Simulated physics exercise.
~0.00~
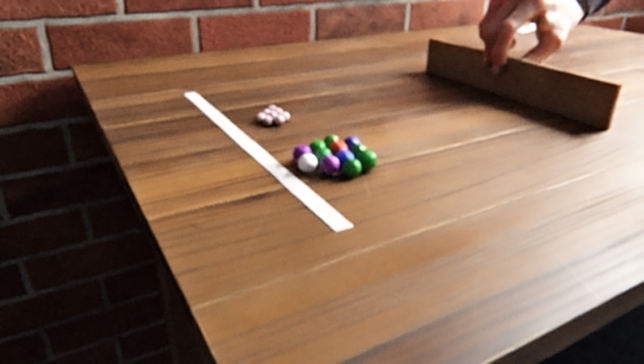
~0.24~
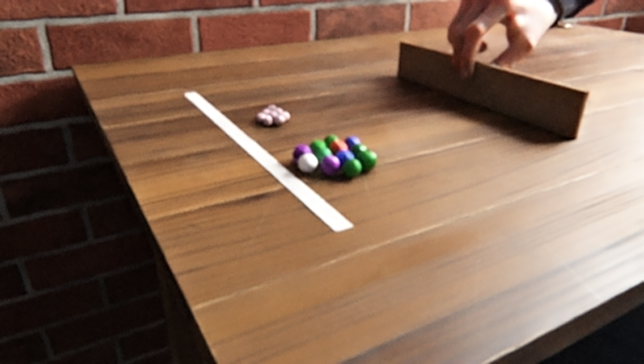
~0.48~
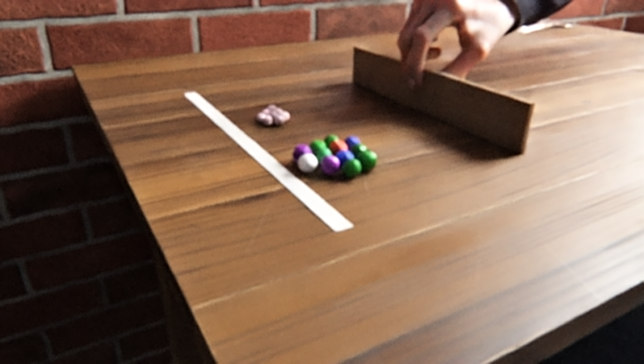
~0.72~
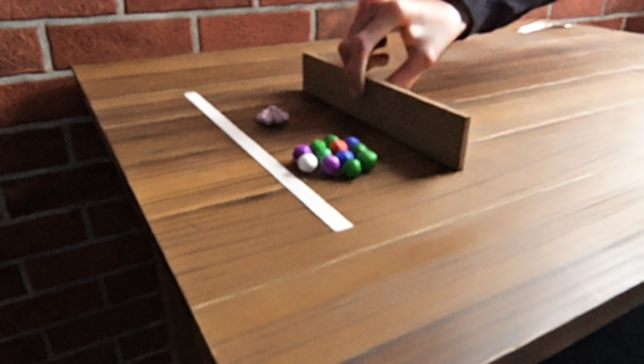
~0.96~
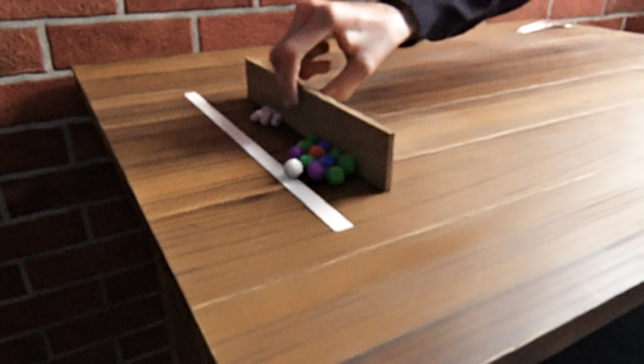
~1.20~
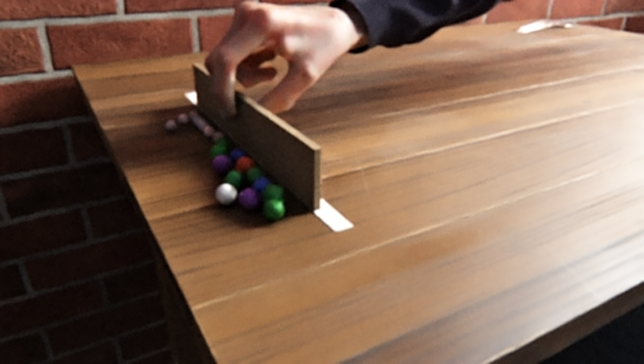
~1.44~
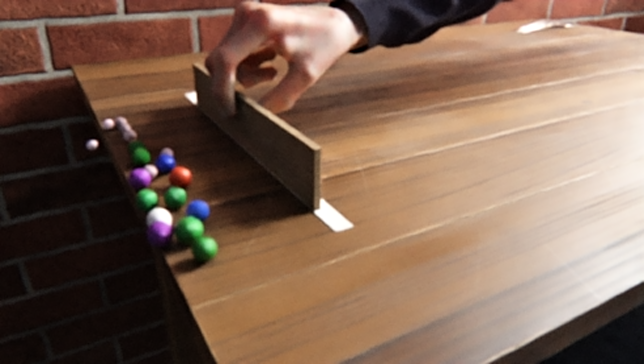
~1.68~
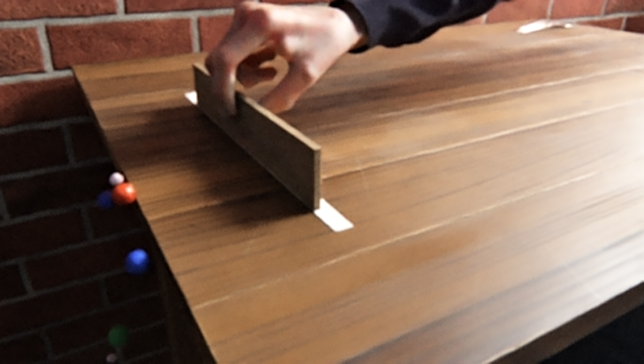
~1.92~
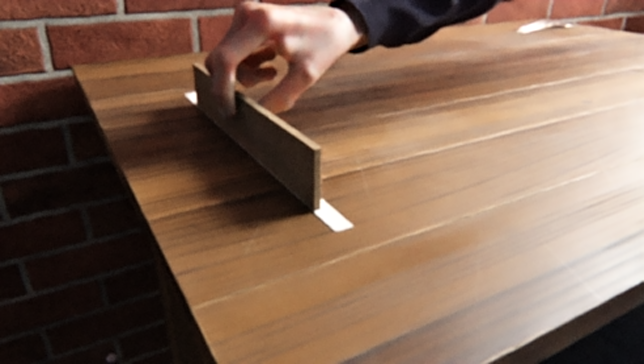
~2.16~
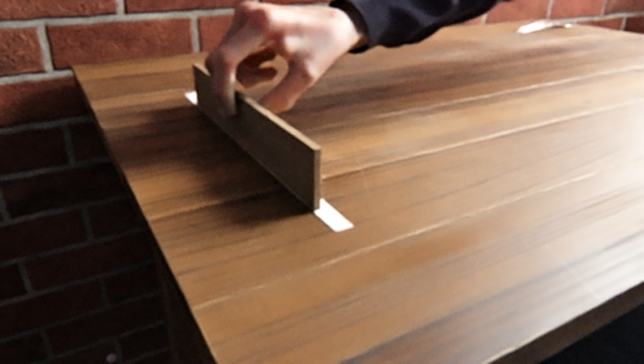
A hand slid an upright piece of card left across a wooden table, pushing two clusters of small colored balls past a strip of white tape, then stopped on the tape while the balls rolled on and all dropped off the left edge.
